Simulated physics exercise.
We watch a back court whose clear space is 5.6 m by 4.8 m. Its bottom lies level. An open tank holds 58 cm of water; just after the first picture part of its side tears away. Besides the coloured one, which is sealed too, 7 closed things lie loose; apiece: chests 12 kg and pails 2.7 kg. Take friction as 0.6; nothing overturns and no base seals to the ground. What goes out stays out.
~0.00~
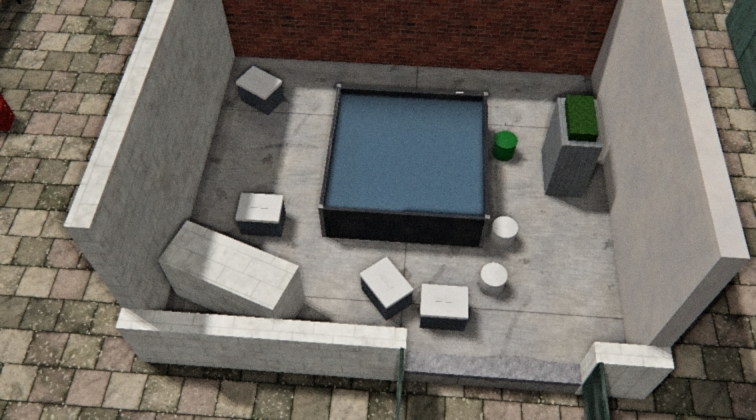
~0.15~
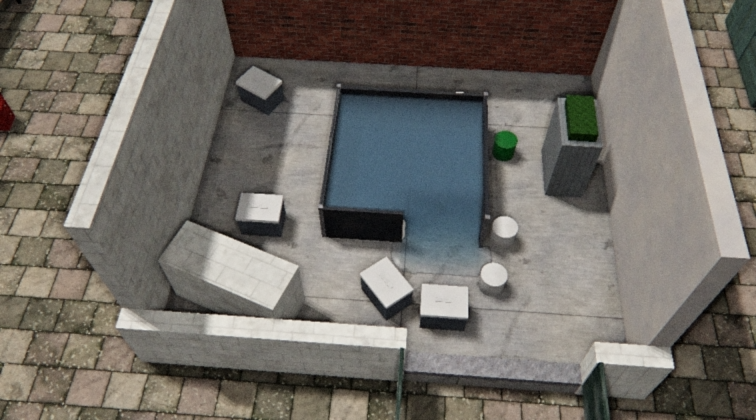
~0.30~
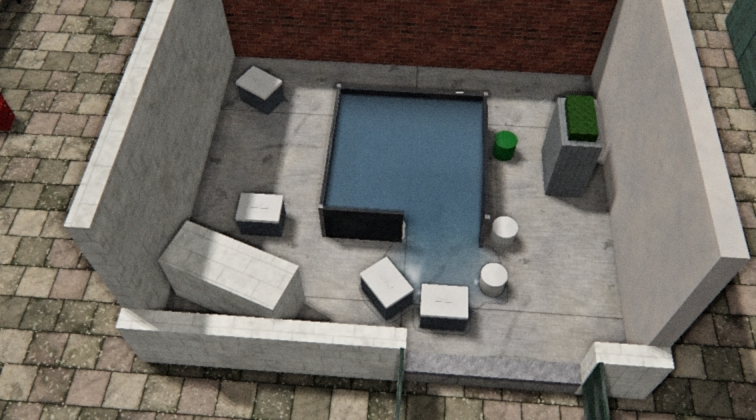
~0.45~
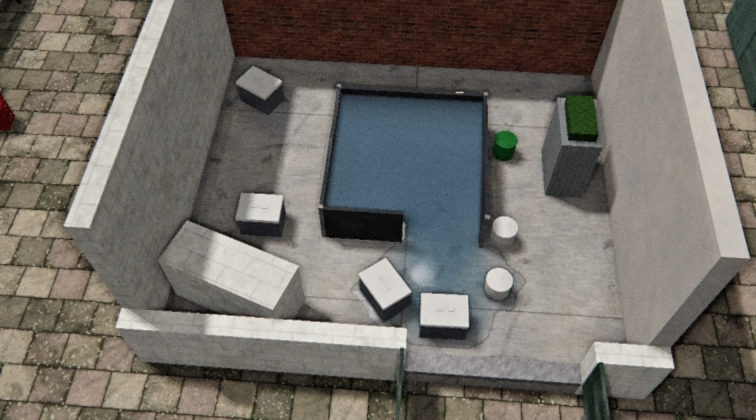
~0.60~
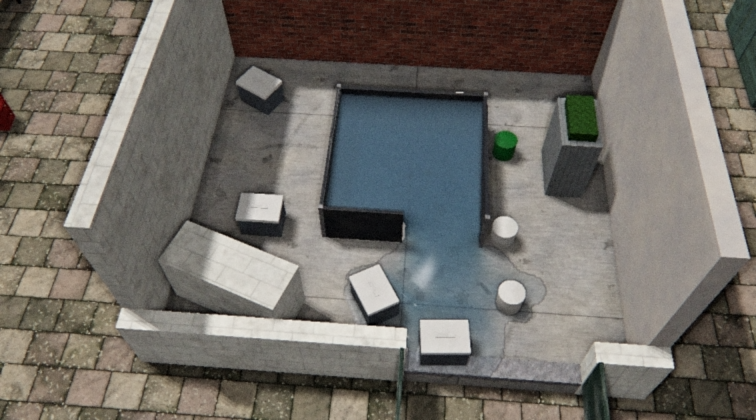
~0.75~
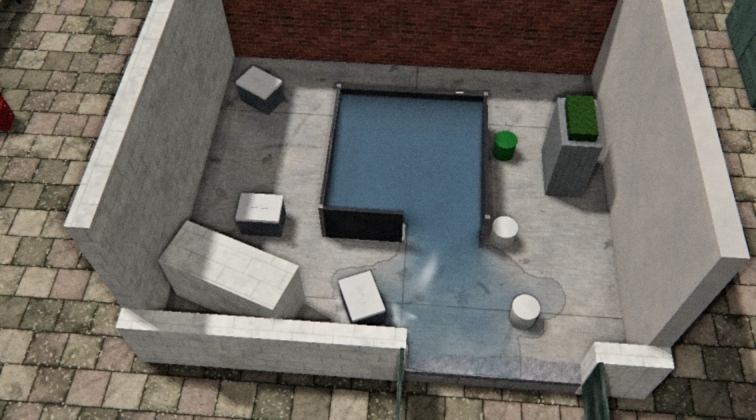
Water pouring from a broken-sided tank across a walled courtyard, pushing two pale boxes and a white pail along the ground.
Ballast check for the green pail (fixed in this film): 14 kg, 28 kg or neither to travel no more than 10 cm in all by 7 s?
I expect that the smaller load will do.
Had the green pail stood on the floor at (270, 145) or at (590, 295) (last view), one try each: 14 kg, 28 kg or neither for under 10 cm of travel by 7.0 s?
In turn: Either load holds; either load holds.
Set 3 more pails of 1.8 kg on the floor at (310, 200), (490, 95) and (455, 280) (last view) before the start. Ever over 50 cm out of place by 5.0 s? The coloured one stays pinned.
In turn: Past it, short of it, past it.
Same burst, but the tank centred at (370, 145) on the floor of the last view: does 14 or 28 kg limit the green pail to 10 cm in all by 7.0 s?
Then the lower weight is enough.
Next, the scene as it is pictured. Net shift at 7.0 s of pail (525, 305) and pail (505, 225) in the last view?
In that order: Washed out, 0 cm.
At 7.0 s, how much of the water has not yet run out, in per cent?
About 46 per cent.
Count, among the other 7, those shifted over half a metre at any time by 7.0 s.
That makes 3.
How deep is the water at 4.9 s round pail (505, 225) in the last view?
Roughly 1 cm.
After 1.4 s the green pail would be 0 cm from its start with 14 kg and 0 cm from its start with 28 kg; 0 cm of water round it then.
After 3.1 s the green pail would be 0 cm from its start with 14 kg and 0 cm from its start with 28 kg; 0 cm of water round it then.
After 4.9 s the green pail would be 0 cm from its start with 14 kg and 0 cm from its start with 28 kg; 2 cm of water round it then.
After 7.0 s the green pail would be 0 cm from its start with 14 kg and 0 cm from its start with 28 kg; 1 cm of water round it then.
